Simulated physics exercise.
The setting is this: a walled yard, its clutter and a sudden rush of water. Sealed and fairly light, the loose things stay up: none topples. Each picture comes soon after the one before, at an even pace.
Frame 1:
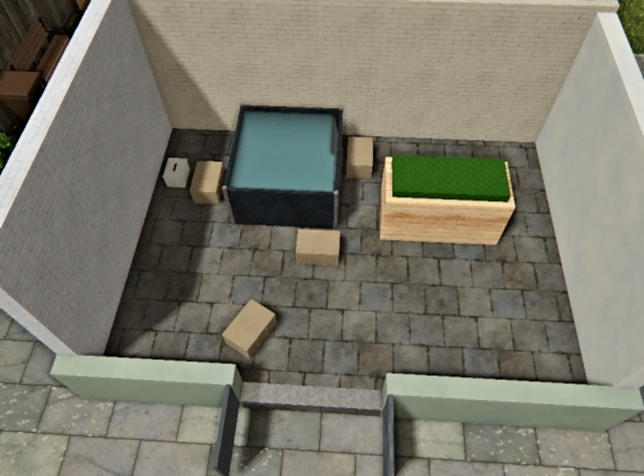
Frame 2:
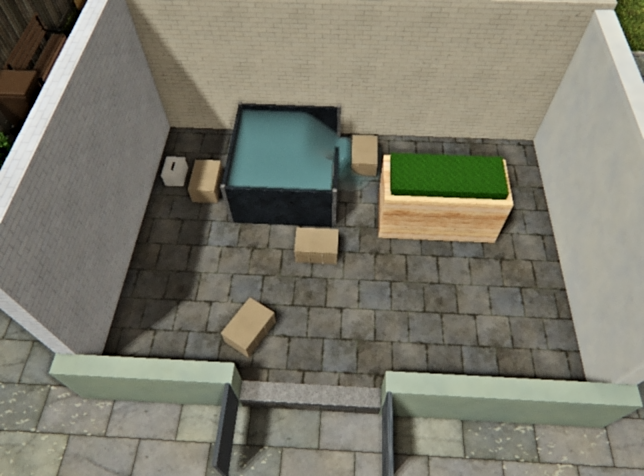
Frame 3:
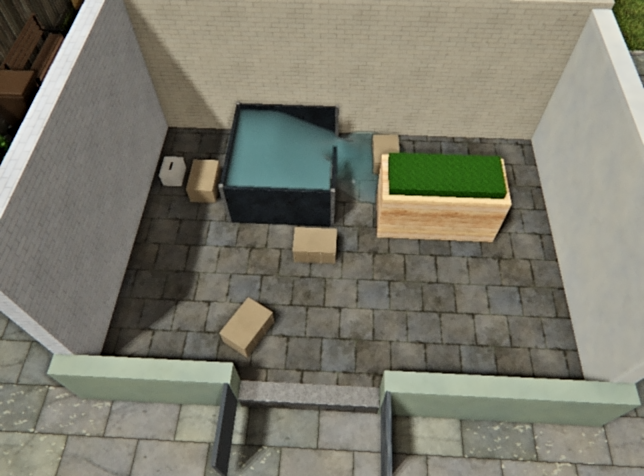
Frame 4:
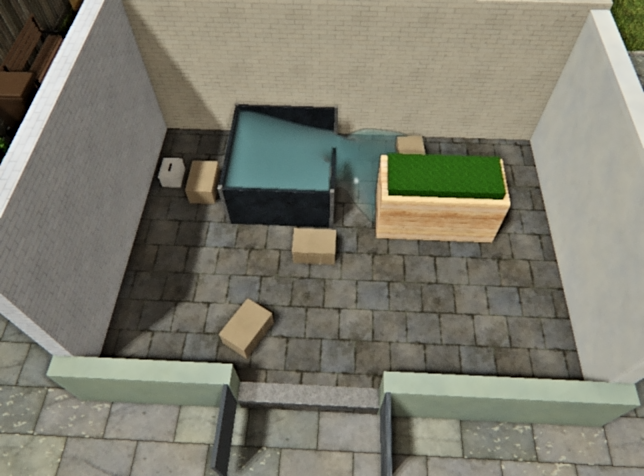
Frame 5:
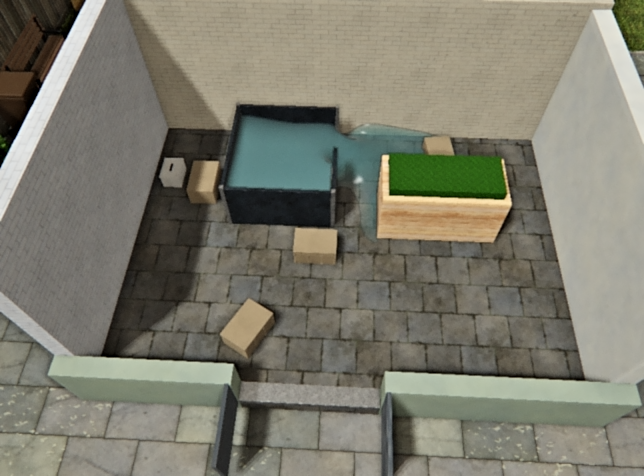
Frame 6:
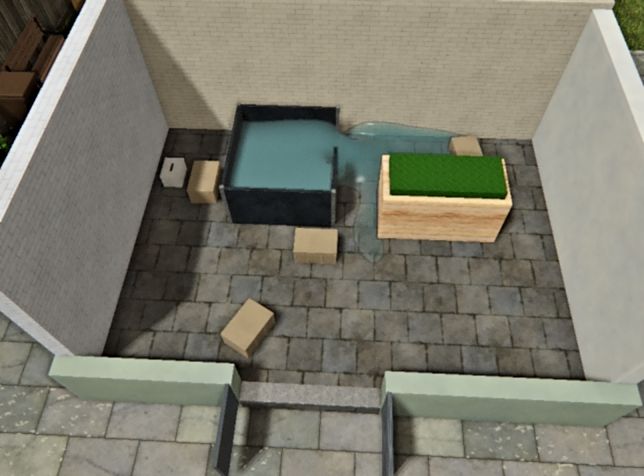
In a walled yard, water rushed out of the right side of a dark tank and spread across the paving, pushing one box rightward behind a grass-topped wooden planter while the other boxes stayed put.
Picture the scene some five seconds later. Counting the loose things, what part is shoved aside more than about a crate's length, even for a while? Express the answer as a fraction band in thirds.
Fraction band: Less than 1/3.
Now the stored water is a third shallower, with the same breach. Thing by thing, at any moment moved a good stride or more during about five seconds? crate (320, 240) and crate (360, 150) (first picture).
Lab note, in order: Stayed below that mark / reached that mark.
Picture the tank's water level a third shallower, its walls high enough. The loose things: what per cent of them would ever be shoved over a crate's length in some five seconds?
Share moved: Approx. 20 percent.
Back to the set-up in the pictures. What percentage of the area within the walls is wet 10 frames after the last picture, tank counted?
Roughly 40 %.
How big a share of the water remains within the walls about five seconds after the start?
I make it 100 percent.
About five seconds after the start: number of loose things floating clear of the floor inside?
Exactly 1 of them.
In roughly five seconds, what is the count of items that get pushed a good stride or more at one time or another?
I make it 1.
A moment on, 1 of 5 are well off their spots; 0 afloat.
Next, 1 of 5 are well off their spots; 1 afloat.
Later, 1 of 5 are well off their spots; 1 afloat.
In the end, 1 of 5 are well off their spots, and 1 have been at some point; 1 afloat.
